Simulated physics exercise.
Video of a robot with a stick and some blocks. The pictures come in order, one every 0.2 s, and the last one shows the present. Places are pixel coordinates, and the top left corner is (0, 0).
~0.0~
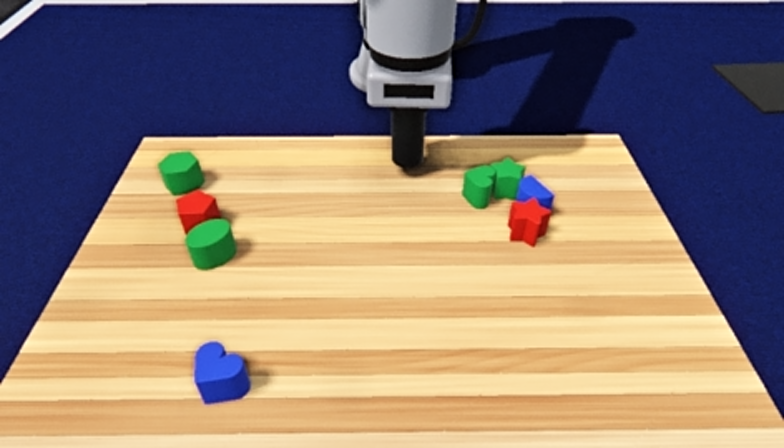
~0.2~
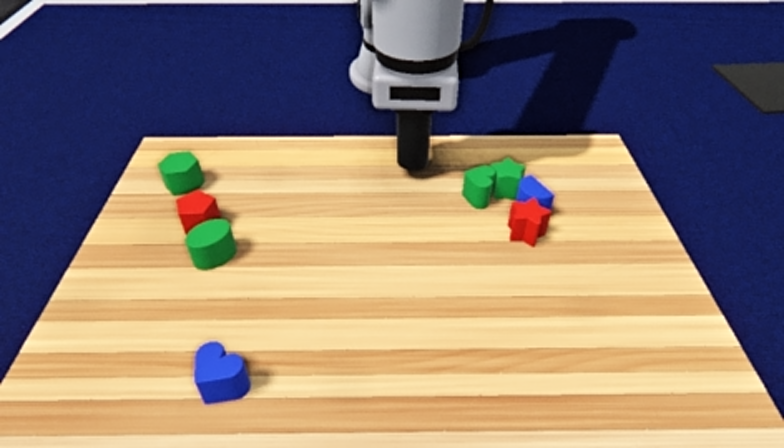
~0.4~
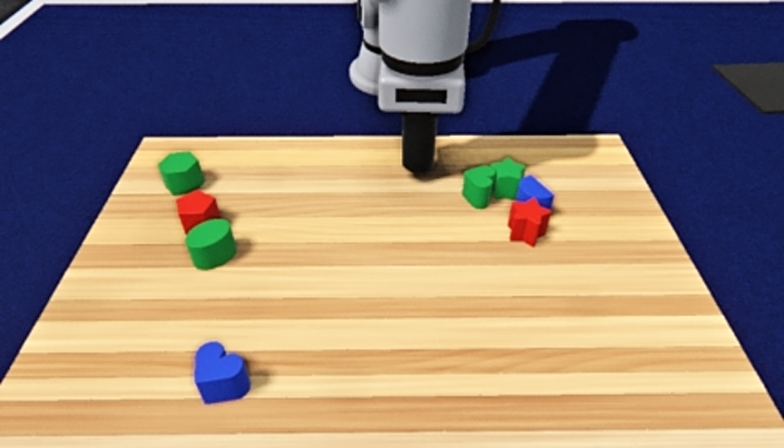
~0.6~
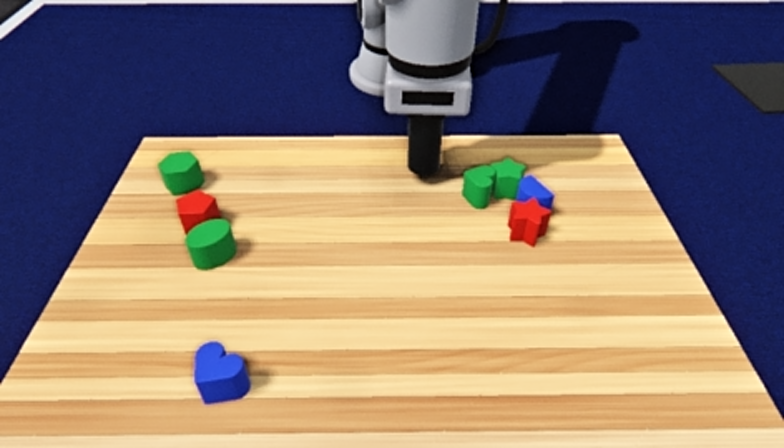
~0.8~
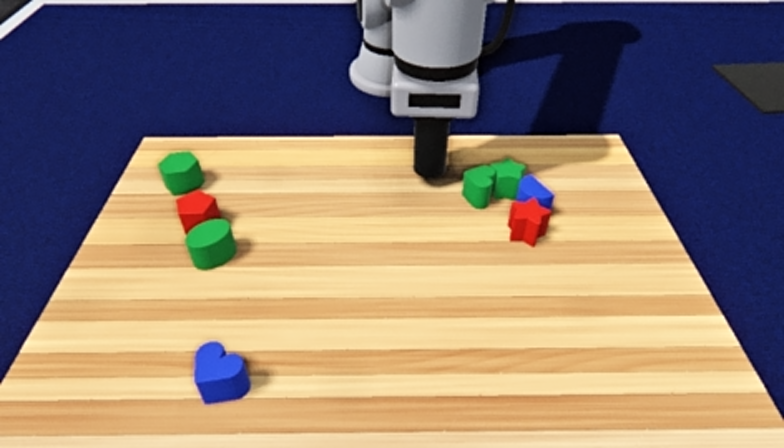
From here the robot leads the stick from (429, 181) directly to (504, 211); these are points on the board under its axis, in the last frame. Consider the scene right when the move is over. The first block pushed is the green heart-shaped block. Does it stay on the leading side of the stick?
As far as I can tell, the green heart-shaped block is still leading the way in front of the stick.
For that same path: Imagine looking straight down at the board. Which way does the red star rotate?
It goes round the way clock hands do.
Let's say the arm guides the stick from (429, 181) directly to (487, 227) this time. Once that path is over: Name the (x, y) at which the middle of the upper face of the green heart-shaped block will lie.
Its top face will be centred at roughly (507, 186).
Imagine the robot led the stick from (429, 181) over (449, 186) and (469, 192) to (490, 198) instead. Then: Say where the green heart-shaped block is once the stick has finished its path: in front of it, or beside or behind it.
It is still in front.
The first path, step by step. Halfway along, stick (467, 183); green heart-shaped block (497, 182), turned 45° anticlockwise; green star (513, 168), turned 10° anticlockwise.
At the end, stick (506, 198); green heart-shaped block (539, 197), turned 40° anticlockwise; green star (519, 169), turned 45° anticlockwise; red star (539, 217), turned 30° clockwise; blue D-shaped block (562, 190), turned 25° anticlockwise.
